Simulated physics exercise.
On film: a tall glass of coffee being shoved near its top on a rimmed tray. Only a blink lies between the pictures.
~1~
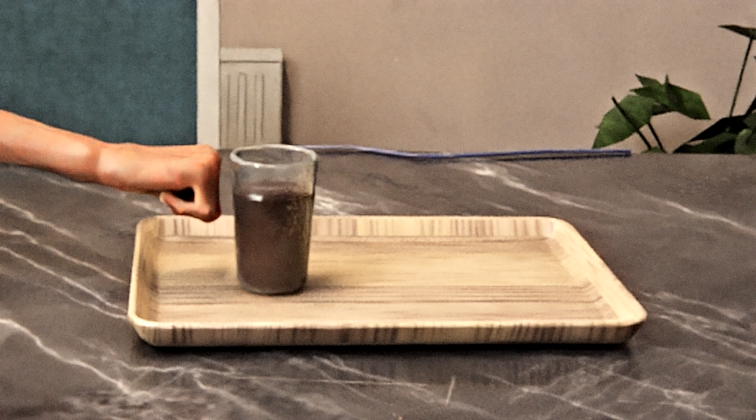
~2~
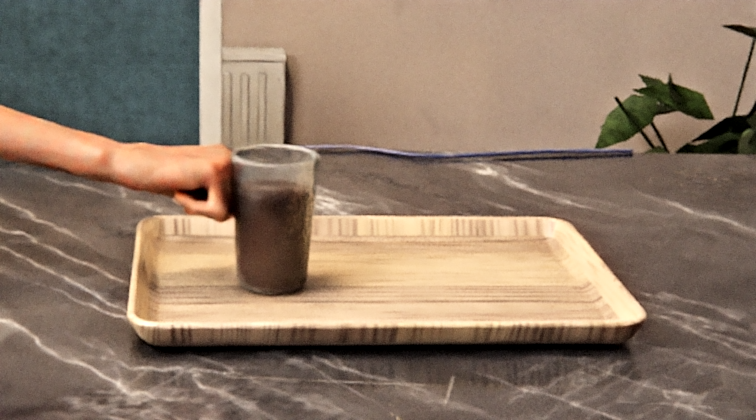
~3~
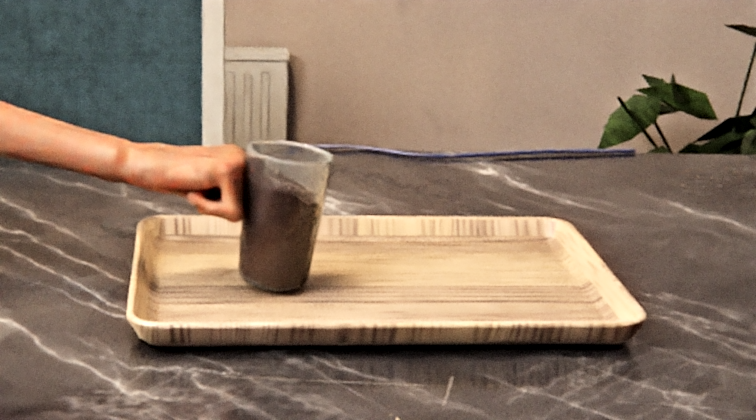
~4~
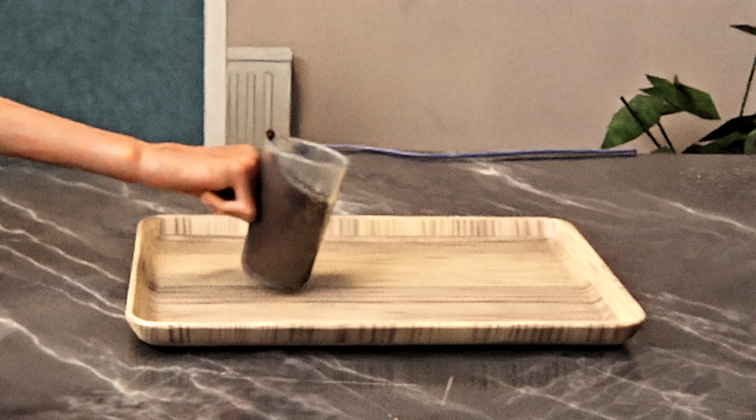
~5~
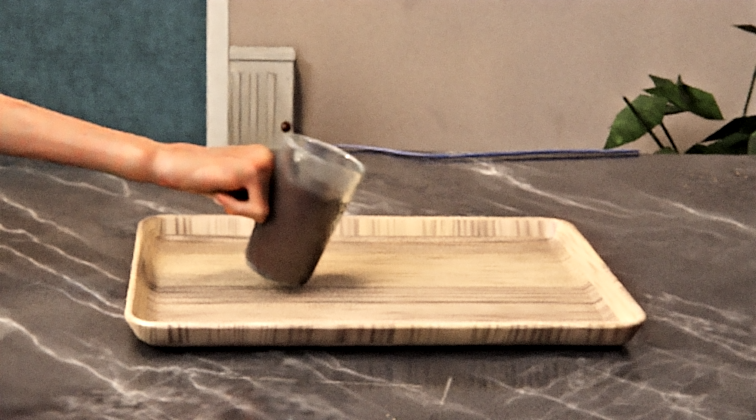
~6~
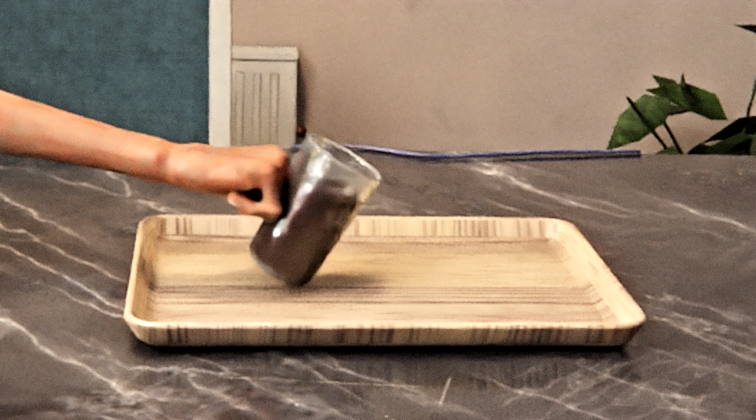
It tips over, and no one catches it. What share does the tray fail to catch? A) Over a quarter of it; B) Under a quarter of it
(A) Over a quarter of it.
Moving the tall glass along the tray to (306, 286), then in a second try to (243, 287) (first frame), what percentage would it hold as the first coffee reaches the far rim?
70 % and 55 %.
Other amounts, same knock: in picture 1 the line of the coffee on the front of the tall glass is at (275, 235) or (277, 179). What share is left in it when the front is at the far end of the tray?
The first level leaves around 75 percent, the second around 55 percent.
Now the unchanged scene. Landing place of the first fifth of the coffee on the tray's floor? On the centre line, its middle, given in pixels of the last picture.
Roughly (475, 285).
A moment on, the tall glass lies on its side and 90 per cent is in the glass, 9 on the tray and 1 above or beyond its rim.
Next, the tall glass lies on its side and 48 per cent is in the glass, 47 on the tray and 5 above or beyond its rim.
Then the tall glass lies on its side and 27 per cent is in the glass, 46 on the tray and 27 above or beyond its rim.
Later the tall glass lies on its side and 15 per cent is in the glass, 50 on the tray and 35 above or beyond its rim.
At rest 65 per cent is held by tray and glass, 35 is off the tray.
